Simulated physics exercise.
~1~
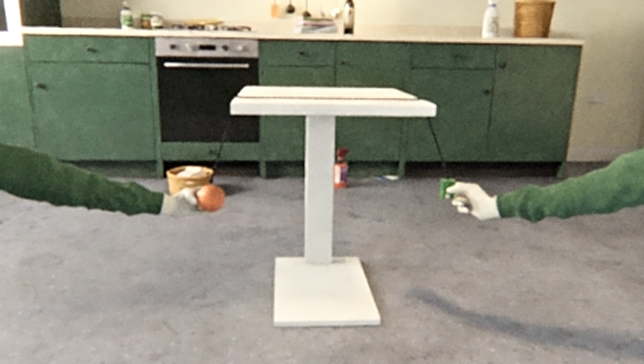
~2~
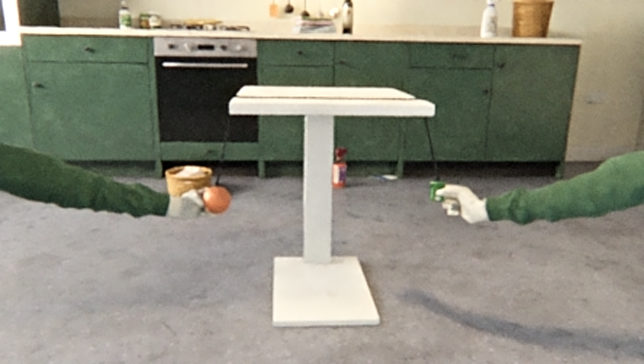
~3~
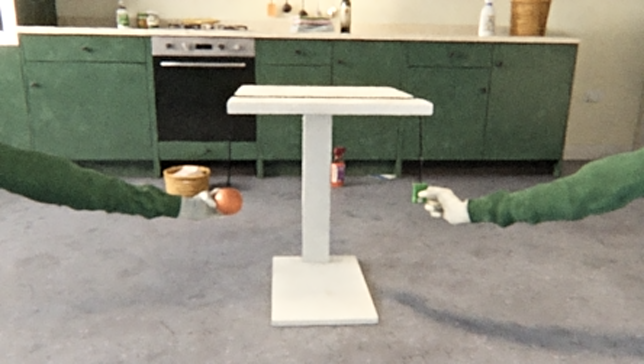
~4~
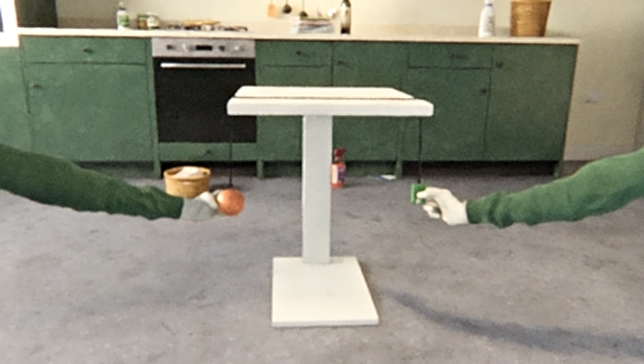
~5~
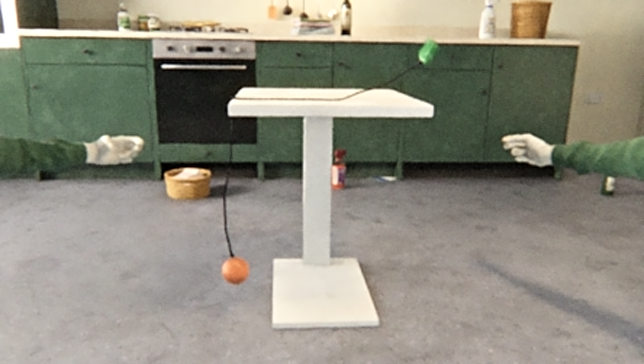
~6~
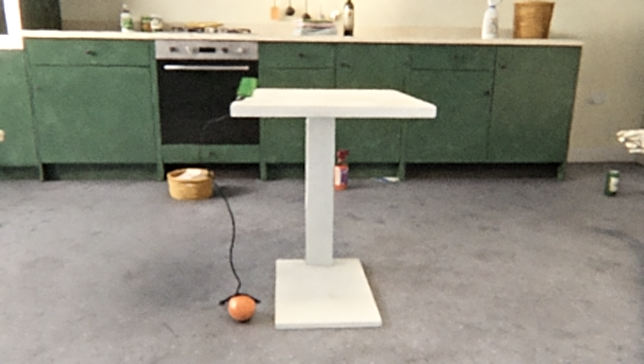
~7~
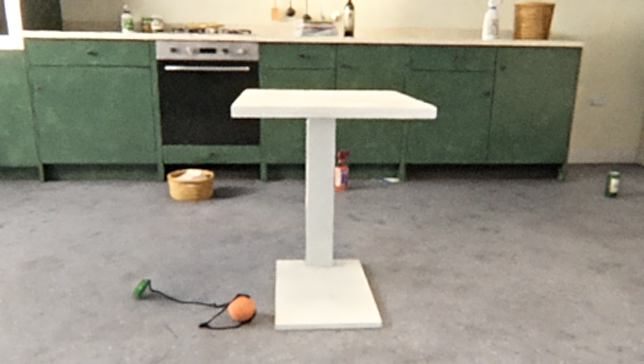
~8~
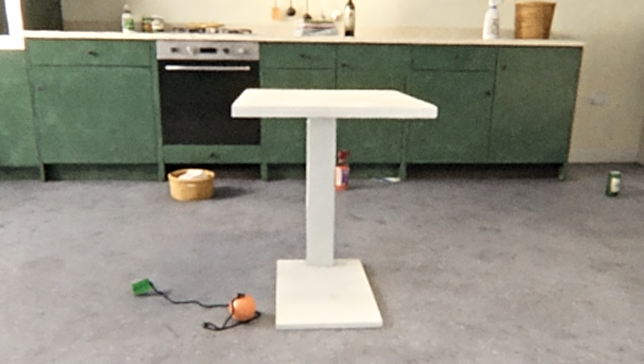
An orange ball and a small green block hang from one dark string draped across a white pedestal table, each held by a gloved hand in a kitchen. The hands shift slightly inward, steady themselves, then let go and draw back. The orange drops on the left, pulling the green block up over the right edge of the tabletop. With the orange on the floor, the block reaches the table's left edge and then falls too. Both end up on the floor left of the table's base, the string lying loosely between them.
